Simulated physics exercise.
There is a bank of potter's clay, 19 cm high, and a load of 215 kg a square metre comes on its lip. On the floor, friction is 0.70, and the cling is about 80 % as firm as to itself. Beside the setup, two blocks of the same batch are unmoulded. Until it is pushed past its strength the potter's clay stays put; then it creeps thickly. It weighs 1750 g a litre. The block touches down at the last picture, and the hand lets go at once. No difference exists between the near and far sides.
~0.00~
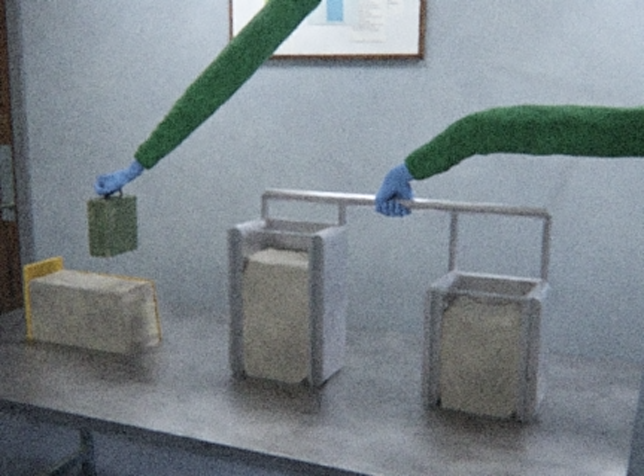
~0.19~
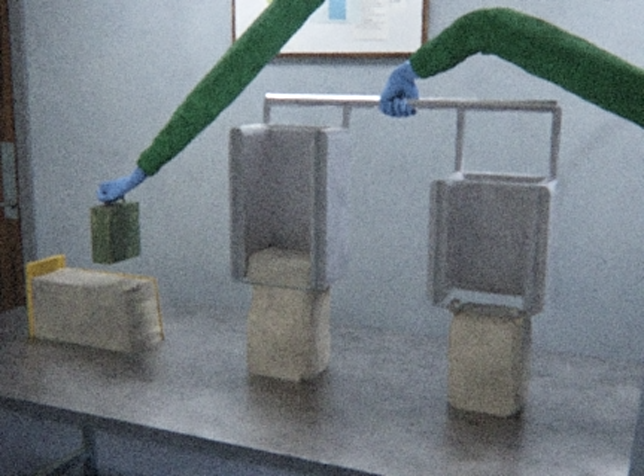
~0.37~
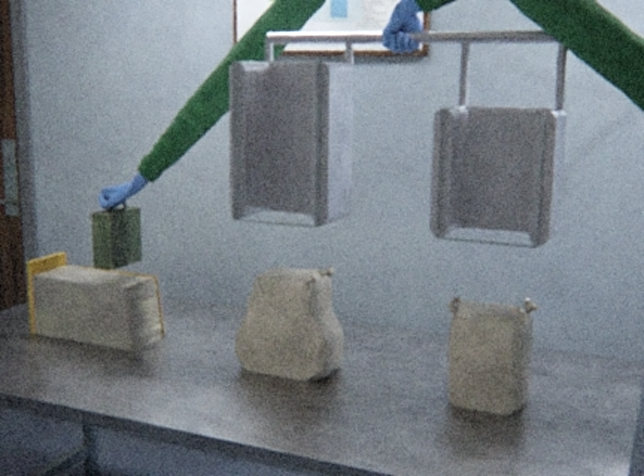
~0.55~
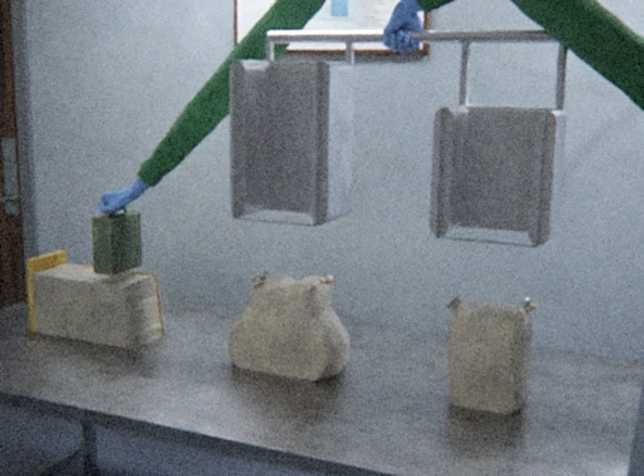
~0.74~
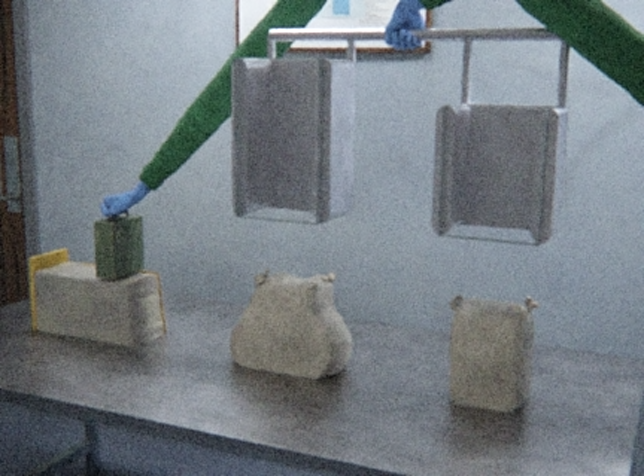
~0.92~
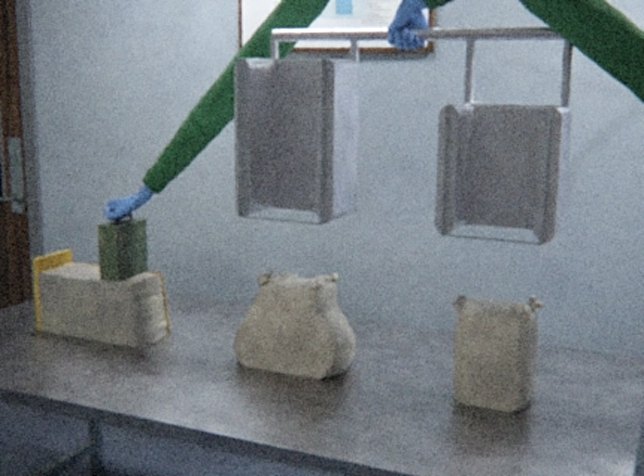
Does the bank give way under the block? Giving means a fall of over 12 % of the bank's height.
No.
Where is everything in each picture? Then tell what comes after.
In the first picture, top of the potter's clay at (44, 283); blocks stand 35 cm, 26 cm (left to right).
In the second picture, top of the potter's clay at (46, 281); blocks stand 34 cm, 25 cm (left to right).
In the third picture, top of the potter's clay at (47, 278); blocks stand 28 cm, 25 cm (left to right).
In the fourth picture, top of the potter's clay at (47, 276); blocks stand 26 cm, 25 cm (left to right).
In the fifth picture, top of the potter's clay at (49, 274); blocks stand 26 cm, 25 cm (left to right).
In the sixth picture, top of the potter's clay at (53, 275); blocks stand 26 cm, 25 cm (left to right).
After 1.06 s, the block is down by 1 % of the bank's height and stands upright.
After 1.23 s, the block is down by 2 % of the bank's height and stands upright.
After 1.40 s, the block is down by 2 % of the bank's height and stands upright.
After 1.57 s, the block is down by 2 % of the bank's height and stands upright.
After 1.62 s, at the end, the block is down by 2 % of the bank's height and stands upright.
